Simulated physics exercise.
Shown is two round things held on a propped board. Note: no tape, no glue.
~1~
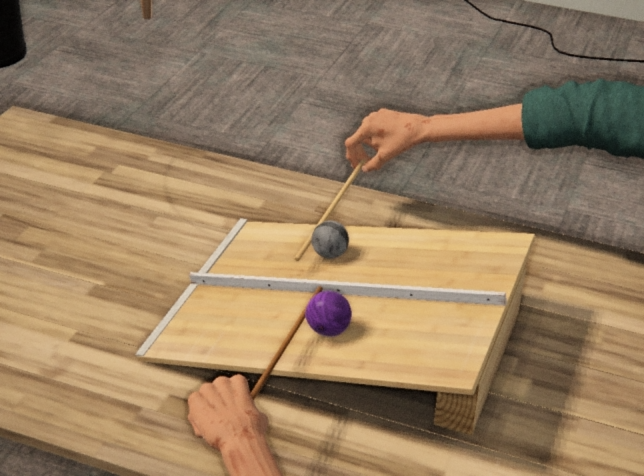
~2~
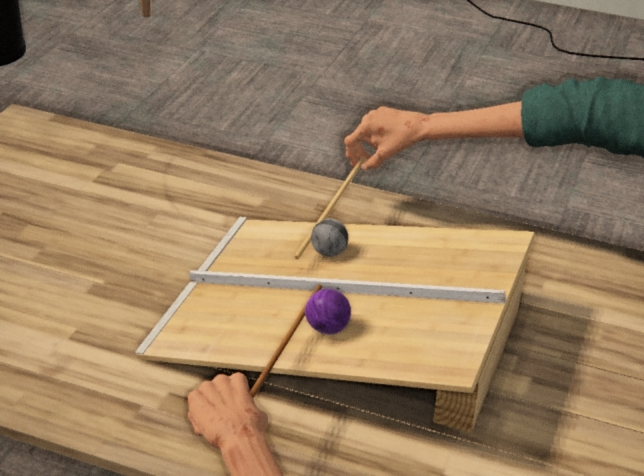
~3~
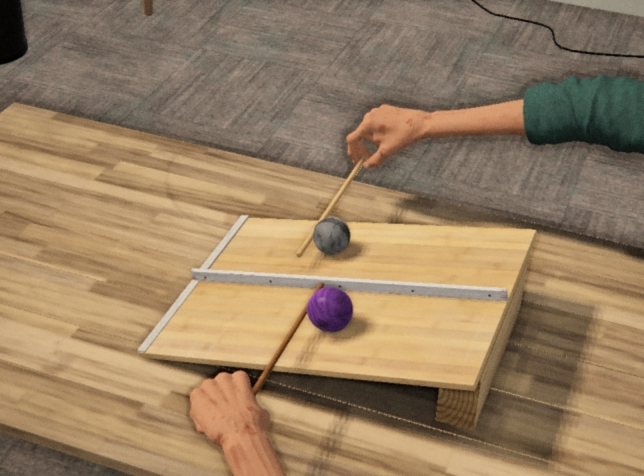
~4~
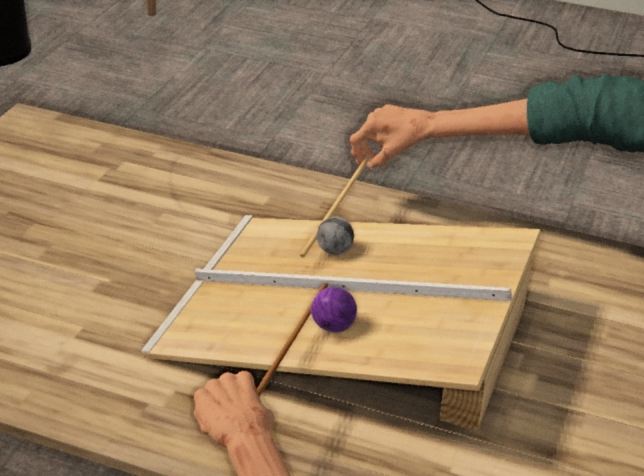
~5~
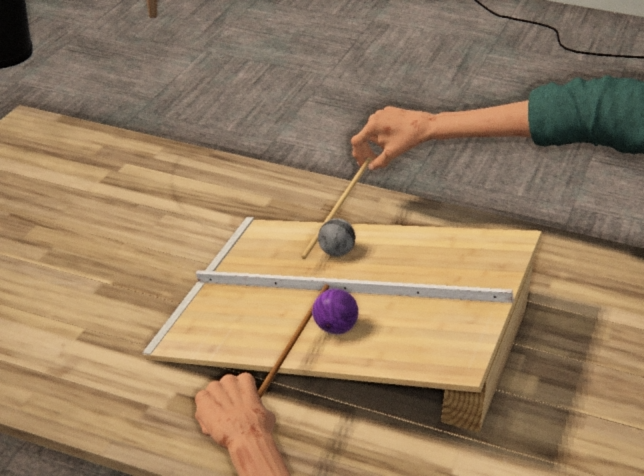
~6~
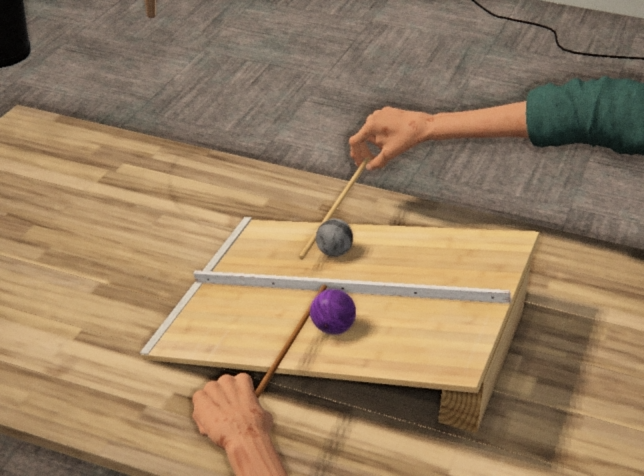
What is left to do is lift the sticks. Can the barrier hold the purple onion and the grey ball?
Purple onion falls off, grey ball falls off.
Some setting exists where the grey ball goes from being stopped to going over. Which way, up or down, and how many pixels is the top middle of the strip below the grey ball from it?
It takes a move of about 4 pixels upwards.
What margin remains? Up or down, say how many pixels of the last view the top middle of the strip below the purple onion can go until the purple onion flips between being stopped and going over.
Up by around 8 pixels.
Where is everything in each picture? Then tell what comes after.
Held back by the sticks; purple onion (329, 314); grey ball (330, 240); board (340, 291), in the first frame.
Held back by the sticks; grey ball (330, 238); board (339, 289), in the second frame.
Held back by the sticks; purple onion (330, 310); board (341, 287), in the third frame.
Held back by the sticks; grey ball (335, 236); board (345, 287), in the fourth frame.
Held back by the sticks; purple onion (336, 312); board (346, 289), in the fifth frame.
Held back by the sticks; purple onion (333, 312); grey ball (334, 238); board (344, 289), in the sixth frame.
Then, 0.56 s later than the last frame, purple onion rolling on the board near (213, 304); grey ball rolling on the board near (228, 231).
Then, 1.00 s later than the last frame, purple onion off the board near (14, 266); grey ball off the board near (90, 207).
Then, 1.36 s later than the last frame, purple onion off the board; grey ball off the board.
When it is over, the purple onion runs past the strip; the grey ball runs past the strip.
